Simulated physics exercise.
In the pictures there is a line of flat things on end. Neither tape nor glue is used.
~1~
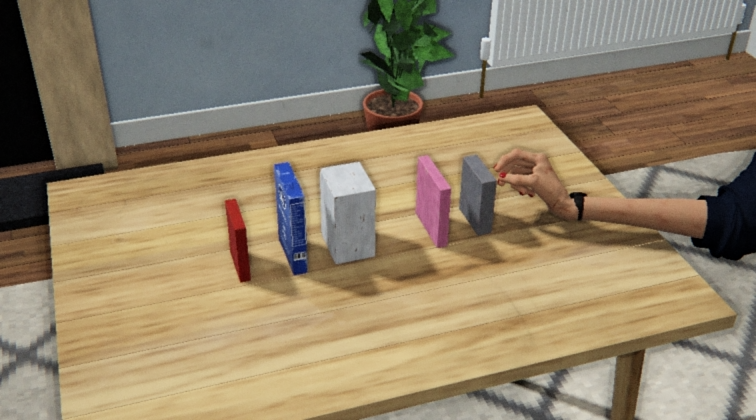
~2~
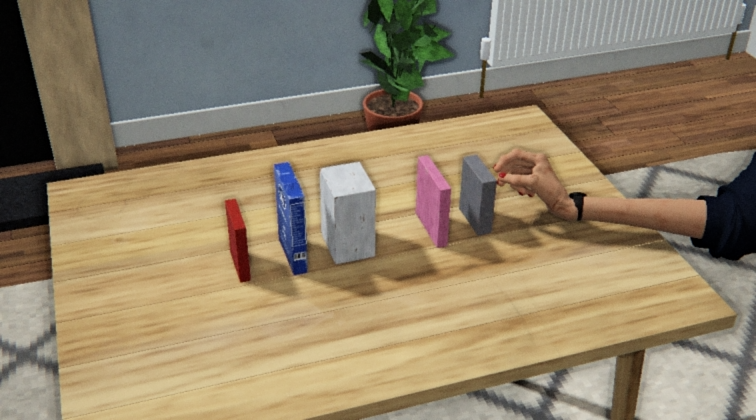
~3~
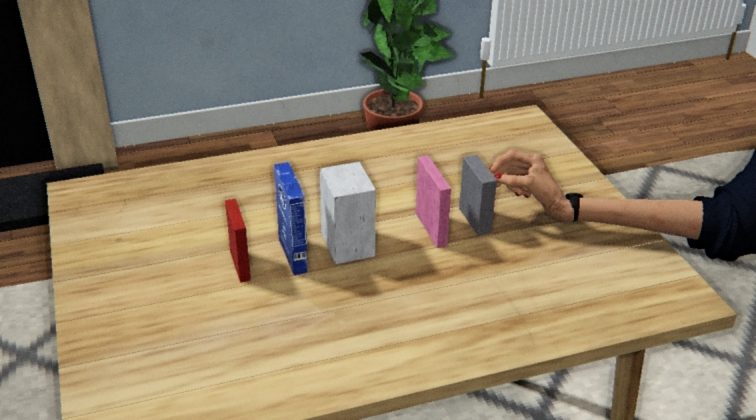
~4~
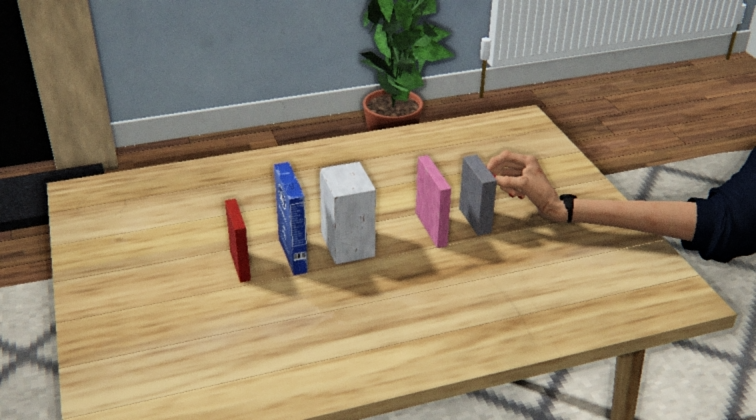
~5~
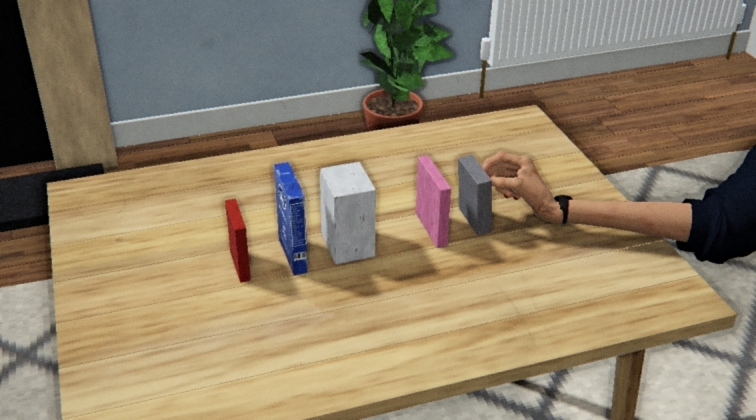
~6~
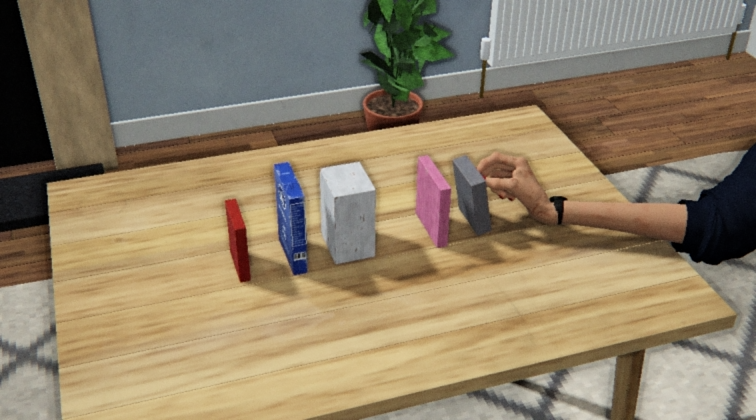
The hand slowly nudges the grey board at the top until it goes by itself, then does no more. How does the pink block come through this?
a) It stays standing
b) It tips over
The answer is b.
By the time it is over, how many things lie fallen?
2.
Then, 0.20 s after the last picture, grey board 31° over.
Then, 0.40 s after the last picture, grey board 55° over; pink block tipped 28° from how it was near (416, 206).
Then, 0.50 s after the last picture, grey board 72° over; pink block tipped 66° from how it was near (399, 220).
Then, 0.60 s after the last picture, grey board 74° over; pink block on its side near (399, 228).
At rest, tipped over on the table, pink block; the other 2 in place. Seen from the same camera at the end, pink block near (398, 232).
